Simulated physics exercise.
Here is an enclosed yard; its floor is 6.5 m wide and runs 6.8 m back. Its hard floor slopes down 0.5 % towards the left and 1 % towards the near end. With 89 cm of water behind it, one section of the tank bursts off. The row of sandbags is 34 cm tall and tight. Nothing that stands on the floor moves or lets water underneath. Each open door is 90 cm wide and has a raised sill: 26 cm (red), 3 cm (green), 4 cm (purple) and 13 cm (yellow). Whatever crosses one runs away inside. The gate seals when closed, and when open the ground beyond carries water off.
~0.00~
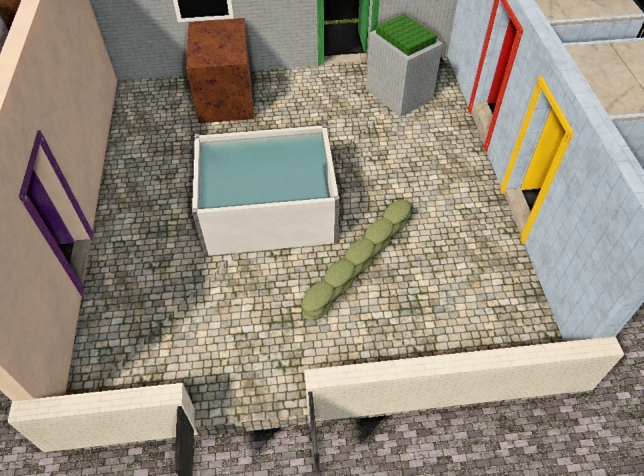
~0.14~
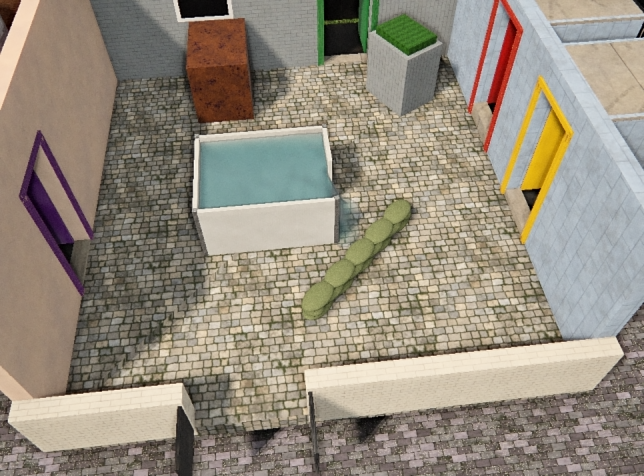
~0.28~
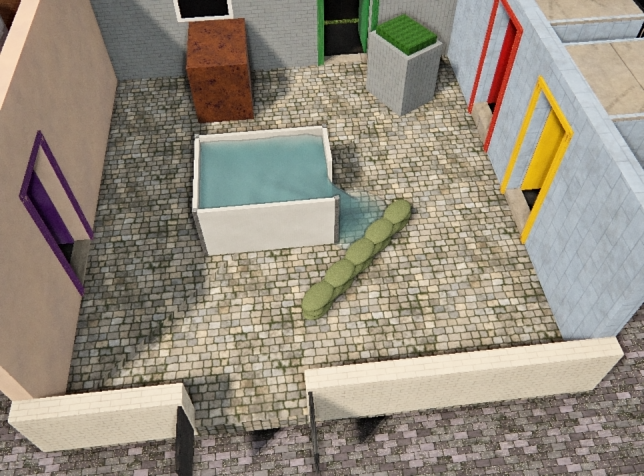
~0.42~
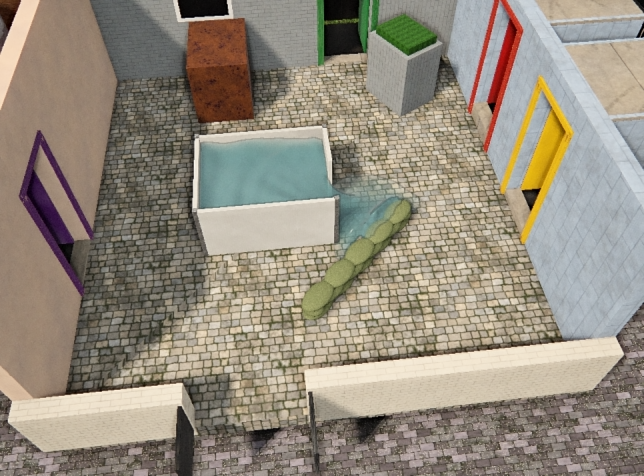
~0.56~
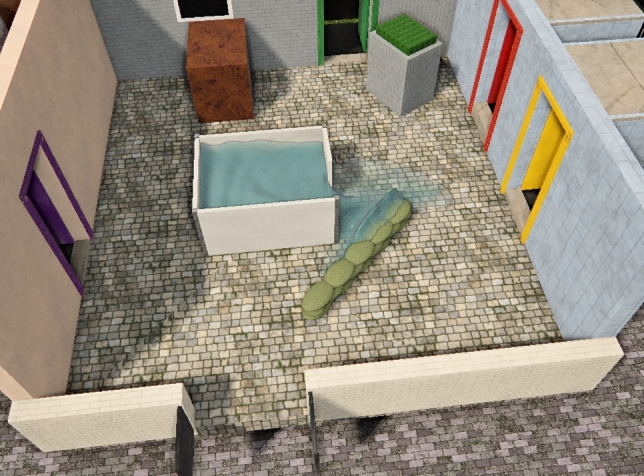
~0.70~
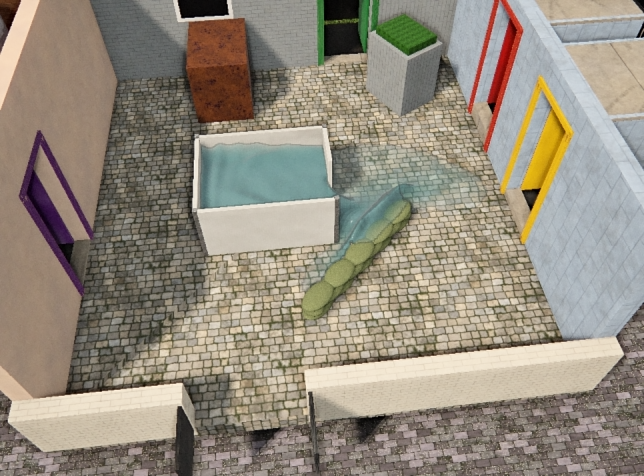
A walled courtyard paved with pale cobbles is seen from high above by a still camera. A white tank of blue-green water stands left of a diagonal row of rounded green bushes, with a rusty brown block and a grey, green-topped one behind, a purple doorway left, red and yellow ones right, and a green one at the back. Water pours from the tank's right side, reaches the bushes, and spreads rightward across the cobbles in a thin, widening sheet.
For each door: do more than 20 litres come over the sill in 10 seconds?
Door by door: At the red door it does not reach the limit; at the green door it passes the limit; at the purple door it stays under the limit; at the yellow door it stays under the limit.
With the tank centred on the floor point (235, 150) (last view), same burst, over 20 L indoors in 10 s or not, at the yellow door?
Then: Yellow above.
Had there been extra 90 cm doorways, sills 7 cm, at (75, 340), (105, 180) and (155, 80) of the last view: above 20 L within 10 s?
In turn: Below, not over, under.
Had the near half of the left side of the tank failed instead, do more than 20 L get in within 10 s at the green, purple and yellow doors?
Against that limit: Green below, purple over, yellow under.
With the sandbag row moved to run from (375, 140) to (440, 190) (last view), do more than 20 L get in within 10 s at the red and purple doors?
Against that limit: Red below, purple over.
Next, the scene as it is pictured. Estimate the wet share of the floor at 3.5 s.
Near 55 per cent is wet.
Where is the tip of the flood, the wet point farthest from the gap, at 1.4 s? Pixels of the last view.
At about (460, 93).
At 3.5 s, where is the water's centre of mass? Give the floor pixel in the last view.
Near (343, 187).
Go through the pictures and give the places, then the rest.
In the first picture, the tank at (264, 170) is whole and still, 89 cm deep.
In the second picture, the front is at (345, 201), 0.5 m from the gap at (331, 206); 0.3 m2 of floor is under water; 89 cm left at the back of the tank.
In the third picture, the front is at (385, 211), 0.9 m from the gap at (331, 209); 0.7 m2 of floor is under water; 89 cm left at the back of the tank.
In the fourth picture, the front is at (412, 197), 1.4 m from the gap at (331, 210); 1.4 m2 of floor is under water; 87 cm left at the back of the tank.
In the fifth picture, water pours out at (331, 210) and has run 1.9 m, to (444, 191); typically 7 cm deep outside, 79 cm at the tank's back.
In the sixth picture, the front is at (478, 183), 2.6 m from the gap at (331, 210); 3.6 m2 of floor is under water; 76 cm left at the back of the tank.
After 1.4 s water covers 25 % of the floor and is deepest (58 cm) near (374, 231); red door 21 cm at the sill, 0 L in, green door not reached, purple door not reached, yellow door 12 cm at the sill, 0 L in.
After 2.2 s water covers 50 % of the floor and is deepest (46 cm) near (364, 241); red door 22 cm at the sill, 1 L in, green door not reached, purple door not reached, yellow door 15 cm at the sill, 2 L in.
After 3.5 s water covers 55 % of the floor and is deepest (36 cm) near (364, 241); red door 18 cm at the sill, 1 L in, green door 6 cm at the sill, 7 L in, purple door 3 cm at the sill, 0 L in, yellow door 5 cm at the sill, 4 L in.
After 6.0 s water covers 75 % of the floor and is deepest (22 cm) near (364, 241); red door 11 cm at the sill, 1 L in, green door 5 cm at the sill, 21 L in, purple door 4 cm at the sill, 0 L in, yellow door 5 cm at the sill, 5 L in.
After 10.0 s water covers 90 % of the floor and is deepest (11 cm) near (364, 241); red door 9 cm at the sill, 1 L in, green door 6 cm at the sill, 47 L in, purple door 7 cm at the sill, 2 L in, yellow door 5 cm at the sill, 5 L in.
